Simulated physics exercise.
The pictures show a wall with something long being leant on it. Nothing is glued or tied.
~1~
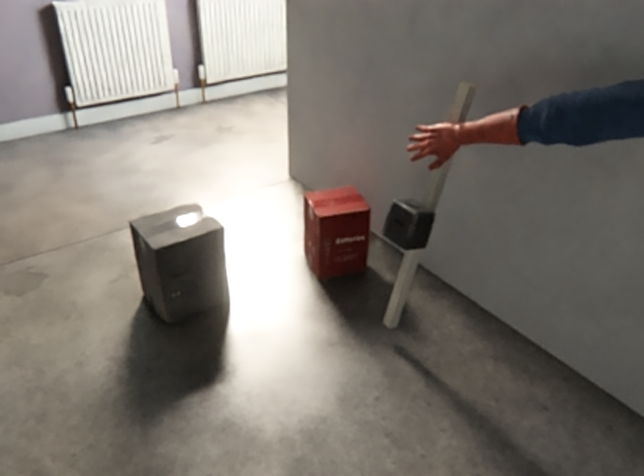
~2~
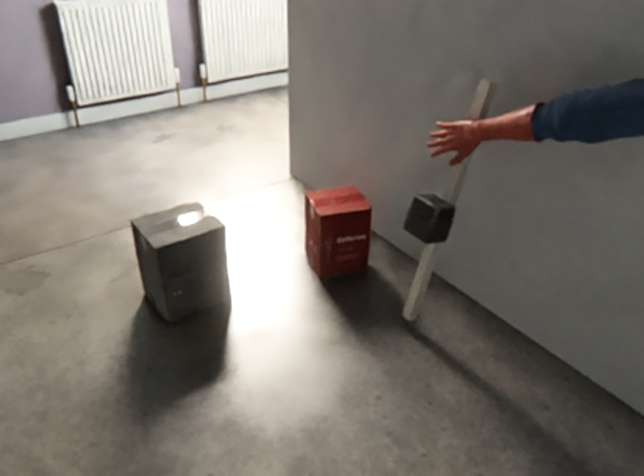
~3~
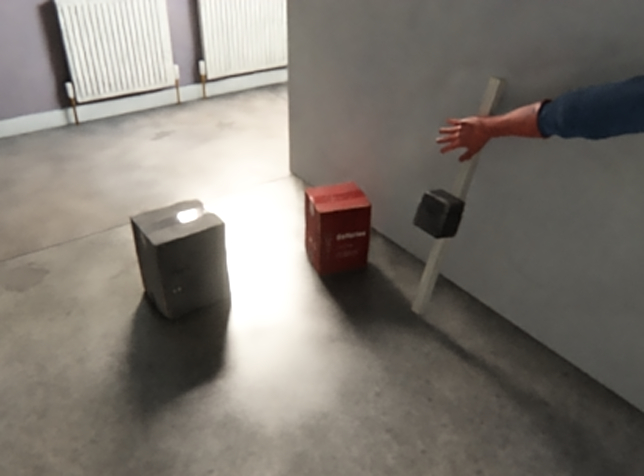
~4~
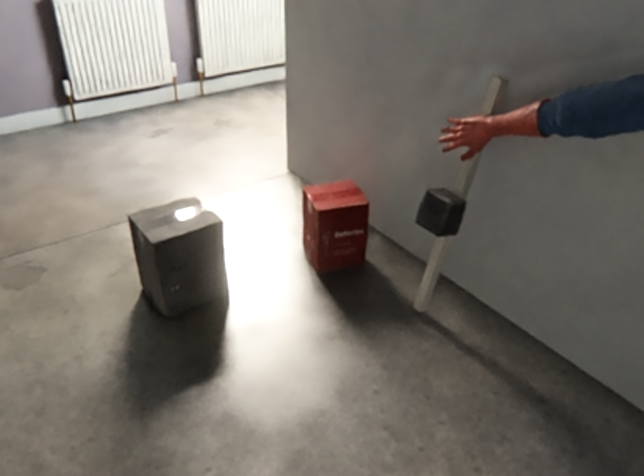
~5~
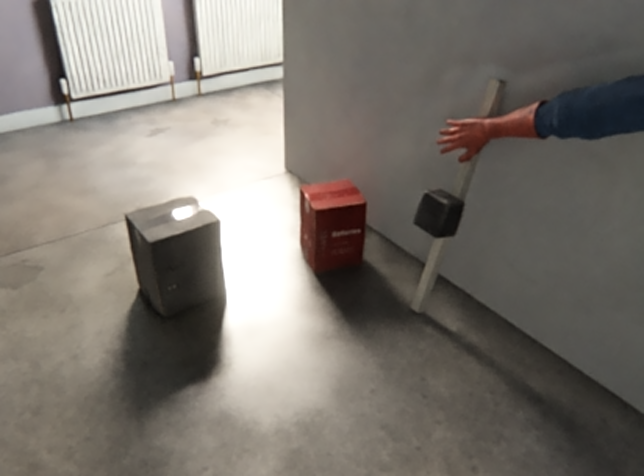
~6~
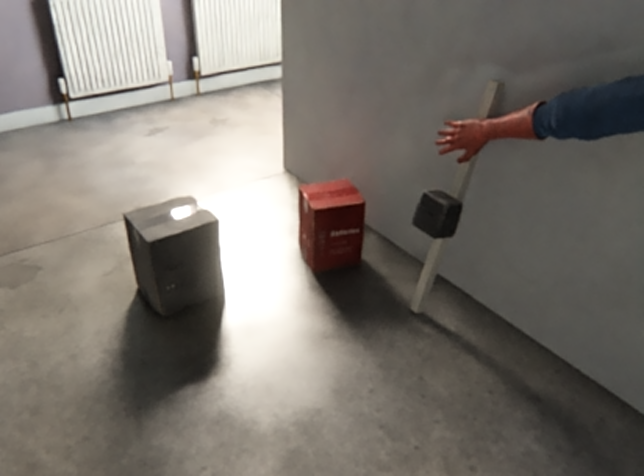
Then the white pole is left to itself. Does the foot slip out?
Outcome: The pole stays up.
Then, 0.20 s on from there, no change.
Then, 0.70 s on from there, white pole resting near (453, 206).
In the end, all 3 unmoved. At the end, from the last picture's camera, white pole near (453, 206). The pole holds.
